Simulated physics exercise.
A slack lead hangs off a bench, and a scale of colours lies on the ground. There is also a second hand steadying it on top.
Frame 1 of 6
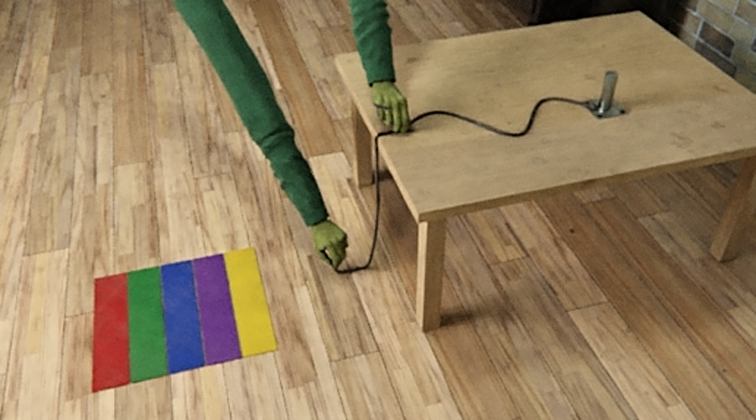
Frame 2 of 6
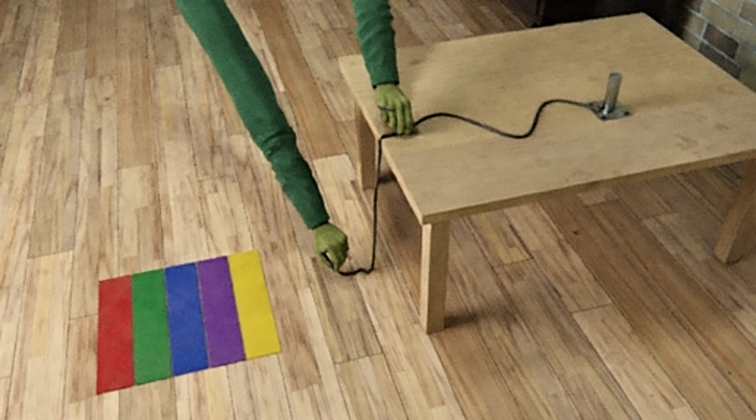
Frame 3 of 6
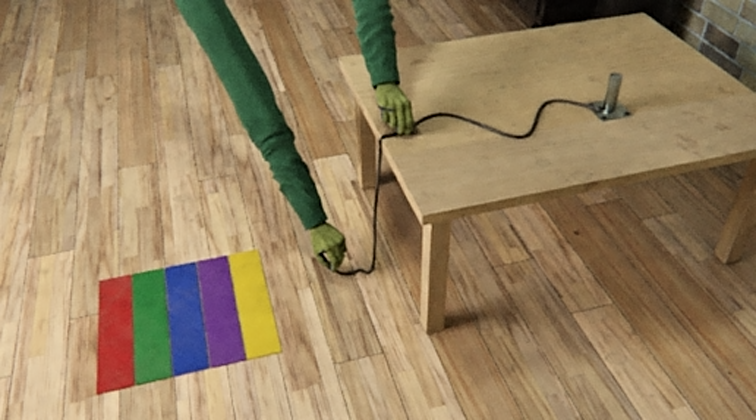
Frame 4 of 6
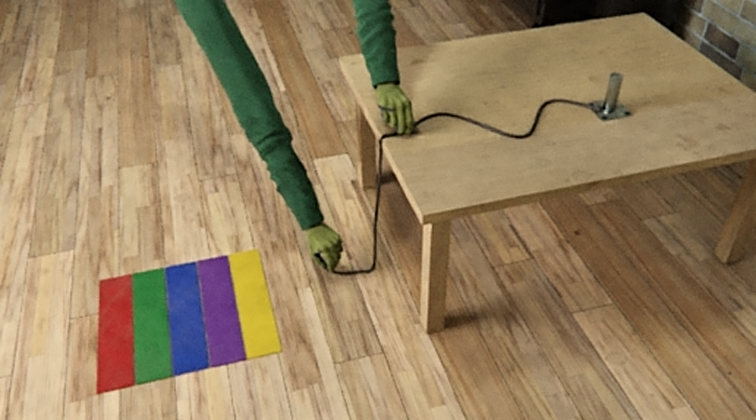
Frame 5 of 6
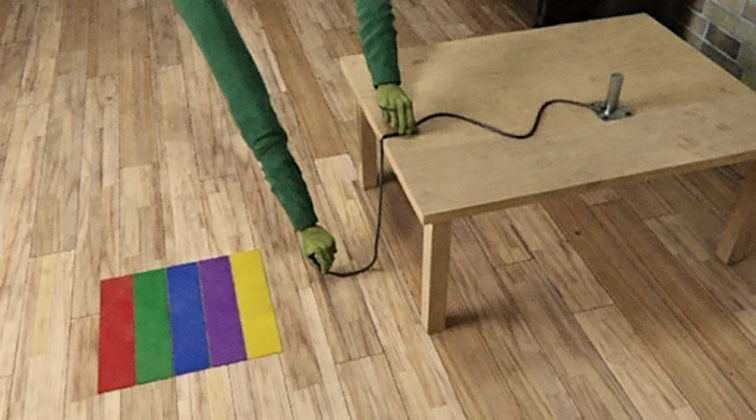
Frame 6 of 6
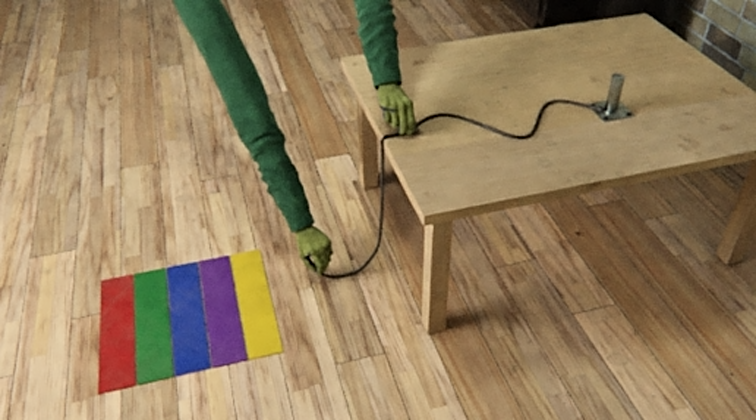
To begin with, two green hands in green sleeves hold a slack dark cord that runs from a metal post across a wooden table and over its edge. The lower hand then draws the cord's end slightly left, toward the striped colour patch on the floor, while the upper hand stays almost still.
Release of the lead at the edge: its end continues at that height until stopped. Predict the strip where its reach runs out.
Its reach runs out at the green strip.
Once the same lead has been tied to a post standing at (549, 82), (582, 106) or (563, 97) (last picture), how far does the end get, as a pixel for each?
In order, the pixels are (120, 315), (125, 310) and (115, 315).
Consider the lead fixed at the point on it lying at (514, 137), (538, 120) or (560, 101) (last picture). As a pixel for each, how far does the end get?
Approximately (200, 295), (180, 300) and (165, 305), respectively.
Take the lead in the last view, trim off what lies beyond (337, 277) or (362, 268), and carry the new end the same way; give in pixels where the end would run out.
First (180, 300), then (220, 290).
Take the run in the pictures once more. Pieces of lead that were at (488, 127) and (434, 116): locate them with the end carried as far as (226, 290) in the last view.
First at (441, 132), next at (385, 145).
Soon after, end near (226, 290); over purple.
Then, end near (180, 300); over blue.
At full stretch, end near (152, 306); over green. Over green.
